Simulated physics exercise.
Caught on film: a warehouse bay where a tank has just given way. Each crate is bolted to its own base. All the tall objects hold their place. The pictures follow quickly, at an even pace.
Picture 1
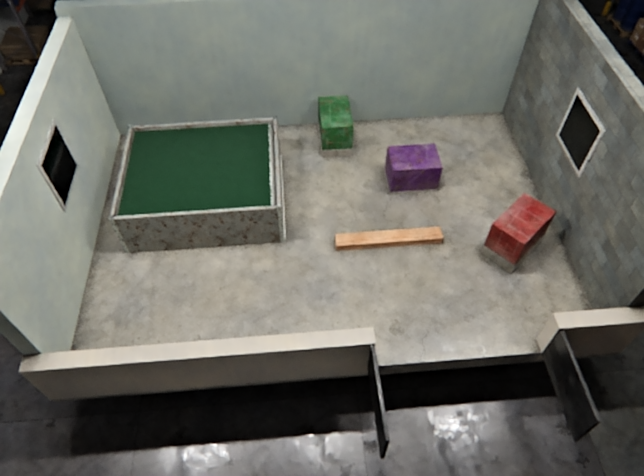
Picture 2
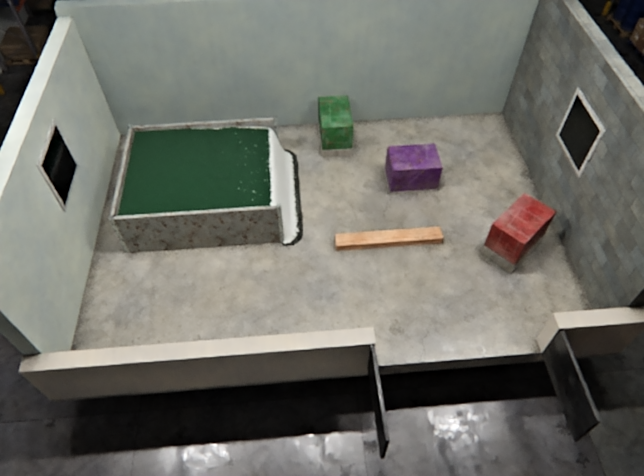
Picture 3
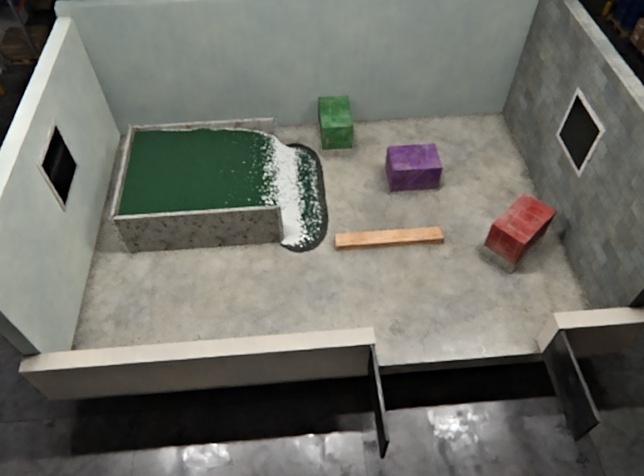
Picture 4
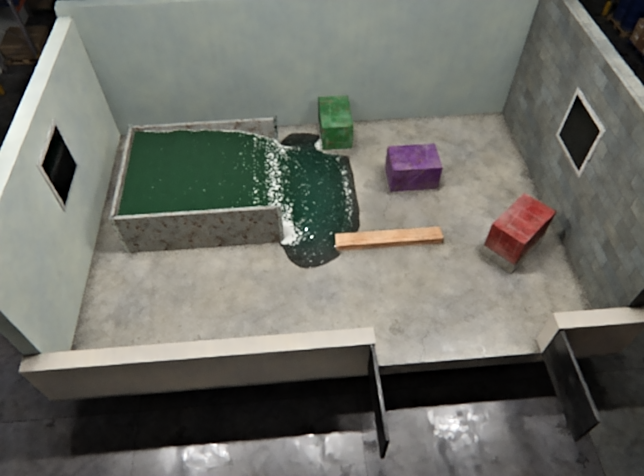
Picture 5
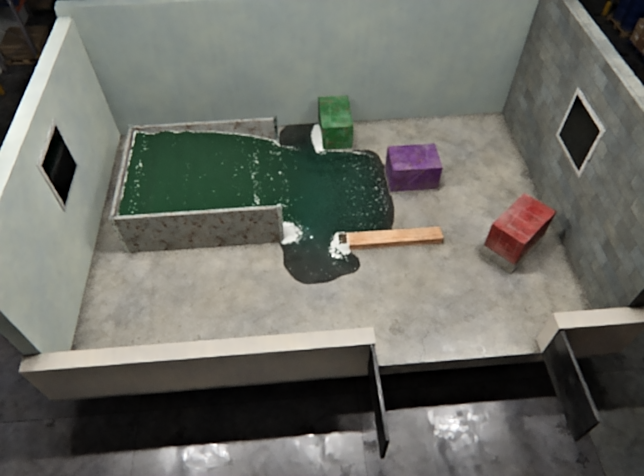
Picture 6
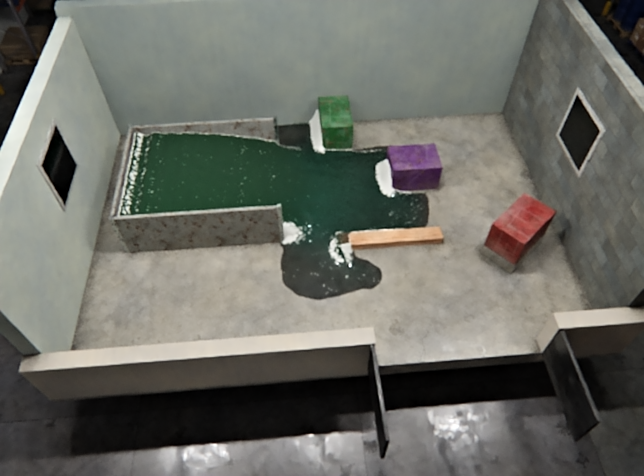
Dark green water poured out of the open right side of a low tank, spread across the gray floor past a wooden beam, and washed up against the green block, then the purple one.
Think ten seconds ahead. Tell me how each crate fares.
The purple crate is soaked; the red crate is soaked; the green crate is soaked.
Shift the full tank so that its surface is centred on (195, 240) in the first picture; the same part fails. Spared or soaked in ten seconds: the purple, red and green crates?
Purple gets wet; red ends up wet; green is soaked.
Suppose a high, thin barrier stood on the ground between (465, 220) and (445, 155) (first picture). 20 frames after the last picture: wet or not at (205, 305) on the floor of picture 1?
There: Not flooded.
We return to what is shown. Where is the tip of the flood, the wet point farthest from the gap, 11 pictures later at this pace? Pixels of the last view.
I would point to (594, 311).
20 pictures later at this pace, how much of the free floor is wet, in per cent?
Roughly 75 per cent.
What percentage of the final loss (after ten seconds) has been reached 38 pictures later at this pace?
Near 50 in a hundred.
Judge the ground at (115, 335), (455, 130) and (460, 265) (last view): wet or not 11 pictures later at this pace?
As listed: No water, flooded, awash.
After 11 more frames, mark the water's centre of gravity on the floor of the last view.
At about (332, 192).
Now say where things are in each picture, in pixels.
The first frame shows still water in the water tank at (201, 168).
In the second frame, water pours out at (278, 185) and has run to (281, 152).
In the third frame, water pours out at (278, 186) and has run to (296, 147).
In the fourth frame, water pours out at (278, 187) and has run to (319, 139).
In the fifth frame, water pours out at (278, 187) and has run to (386, 233).
In the sixth frame, water pours out at (278, 188) and has run to a hidden place.
A moment on, water covers 45 % of the floor; the purple crate water round its plinth, the red crate water round its plinth, the green crate water round its plinth.
Next, water covers 65 % of the floor; the purple crate water round its plinth, the red crate water round its plinth, the green crate water round its plinth.
Then, water covers 75 % of the floor; the purple crate water round its plinth, the red crate water round its plinth, the green crate water round its plinth.
Later, water covers 90 % of the floor; the purple crate water round its plinth, the red crate water round its plinth, the green crate water round its plinth.
In the end, water covers 100 % of the floor; the purple crate was topped, the red crate was topped, the green crate was topped.
